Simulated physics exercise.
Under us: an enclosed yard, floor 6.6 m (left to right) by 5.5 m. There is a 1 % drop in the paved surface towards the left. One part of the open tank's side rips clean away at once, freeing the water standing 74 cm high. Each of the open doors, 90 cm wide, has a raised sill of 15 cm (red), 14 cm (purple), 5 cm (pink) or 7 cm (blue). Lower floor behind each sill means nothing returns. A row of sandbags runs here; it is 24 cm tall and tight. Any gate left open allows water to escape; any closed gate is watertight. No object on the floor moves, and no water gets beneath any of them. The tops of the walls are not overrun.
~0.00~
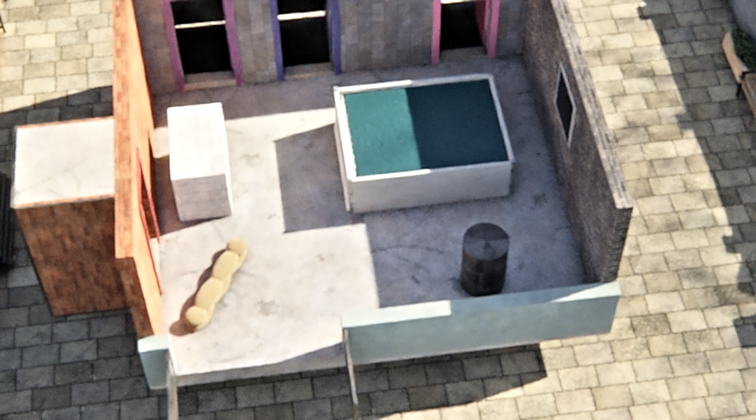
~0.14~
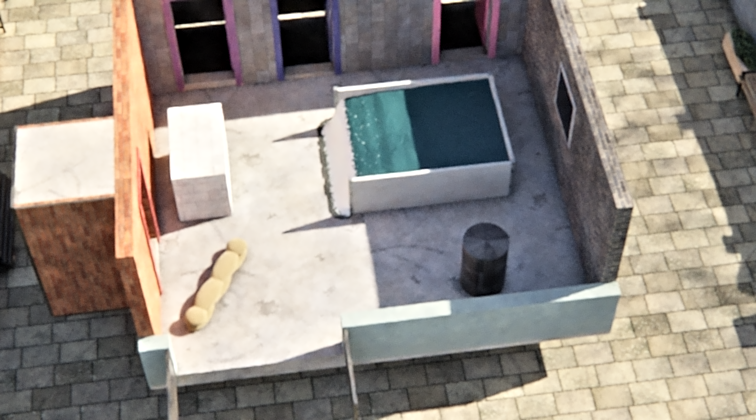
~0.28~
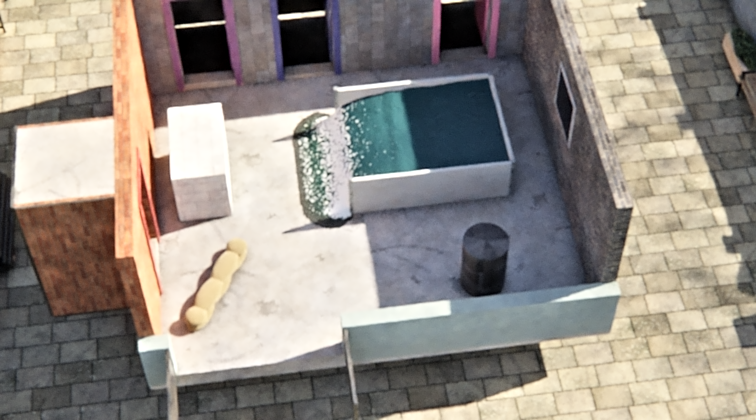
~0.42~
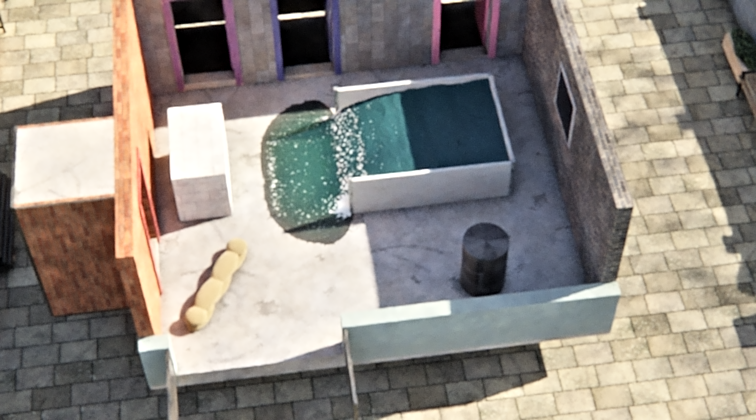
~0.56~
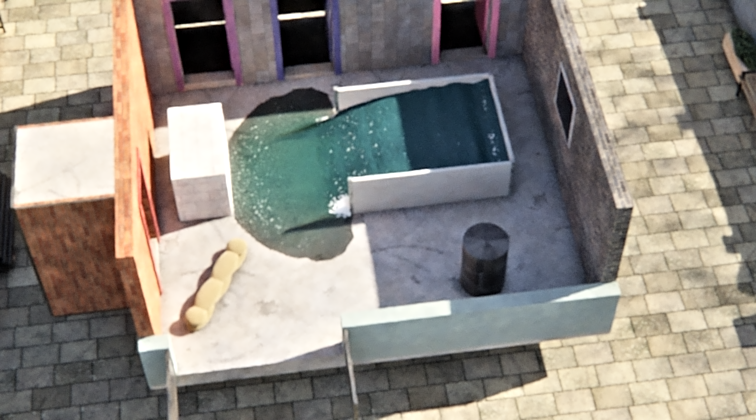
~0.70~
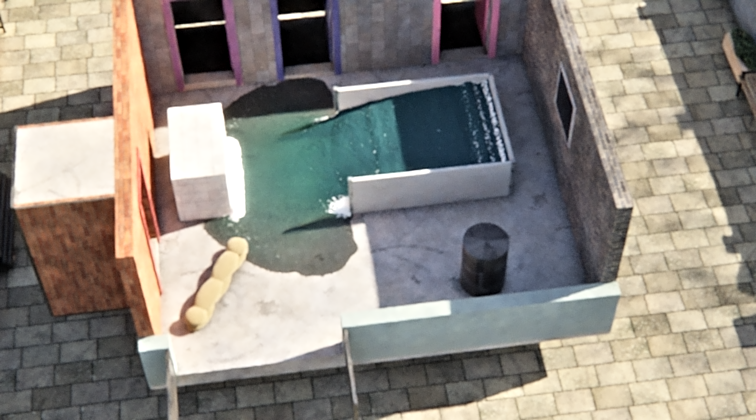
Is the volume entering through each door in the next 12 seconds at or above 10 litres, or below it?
The red door lets in more than the limit; the purple door lets in more than the limit; the pink door lets in more than the limit; the blue door lets in more than the limit.
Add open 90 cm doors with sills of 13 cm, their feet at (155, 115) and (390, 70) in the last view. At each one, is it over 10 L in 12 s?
More, less.
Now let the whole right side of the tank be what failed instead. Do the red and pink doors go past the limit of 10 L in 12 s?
Versus the limit - red: Within, pink: Exceeded.
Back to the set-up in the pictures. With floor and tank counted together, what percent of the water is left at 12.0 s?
48 %.
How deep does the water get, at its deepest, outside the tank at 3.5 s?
Depth max: Approx. 34 cm.
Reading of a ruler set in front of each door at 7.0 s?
Depths in cm: Red 13, purple 11, pink 6, blue 11.
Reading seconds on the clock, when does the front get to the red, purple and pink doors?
The front reaches red at 1.1 s, purple at 1.0 s, pink at 4.0 s.
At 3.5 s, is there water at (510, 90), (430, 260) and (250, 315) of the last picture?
In turn: Dry, dry, wet.
After 1.4 s water covers 35 % of the floor and is deepest (52 cm) near (244, 185); red door 18 cm at the sill, 2 L in, purple door 11 cm at the sill, 0 L in, pink door not reached, blue door 4 cm at the sill, 0 L in.
After 2.2 s water covers 45 % of the floor and is deepest (45 cm) near (233, 186); red door 26 cm at the sill, 28 L in, purple door 38 cm at the sill, 56 L in, pink door not reached, blue door 2 cm at the sill, 0 L in.
After 3.5 s water covers 55 % of the floor and is deepest (34 cm) near (157, 204); red door 21 cm at the sill, 75 L in, purple door 32 cm at the sill, 233 L in, pink door not reached, blue door 8 cm at the sill, 0 L in.
After 7.0 s water covers 80 % of the floor and is deepest (22 cm) near (164, 362); red door 13 cm at the sill, 100 L in, purple door 11 cm at the sill, 328 L in, pink door 6 cm at the sill, 0 L in, blue door 11 cm at the sill, 28 L in.
After 12.0 s water covers 95 % of the floor and is deepest (9 cm) near (519, 318); red door 7 cm at the sill, 101 L in, purple door 7 cm at the sill, 329 L in, pink door 6 cm at the sill, 28 L in, blue door 6 cm at the sill, 44 L in.
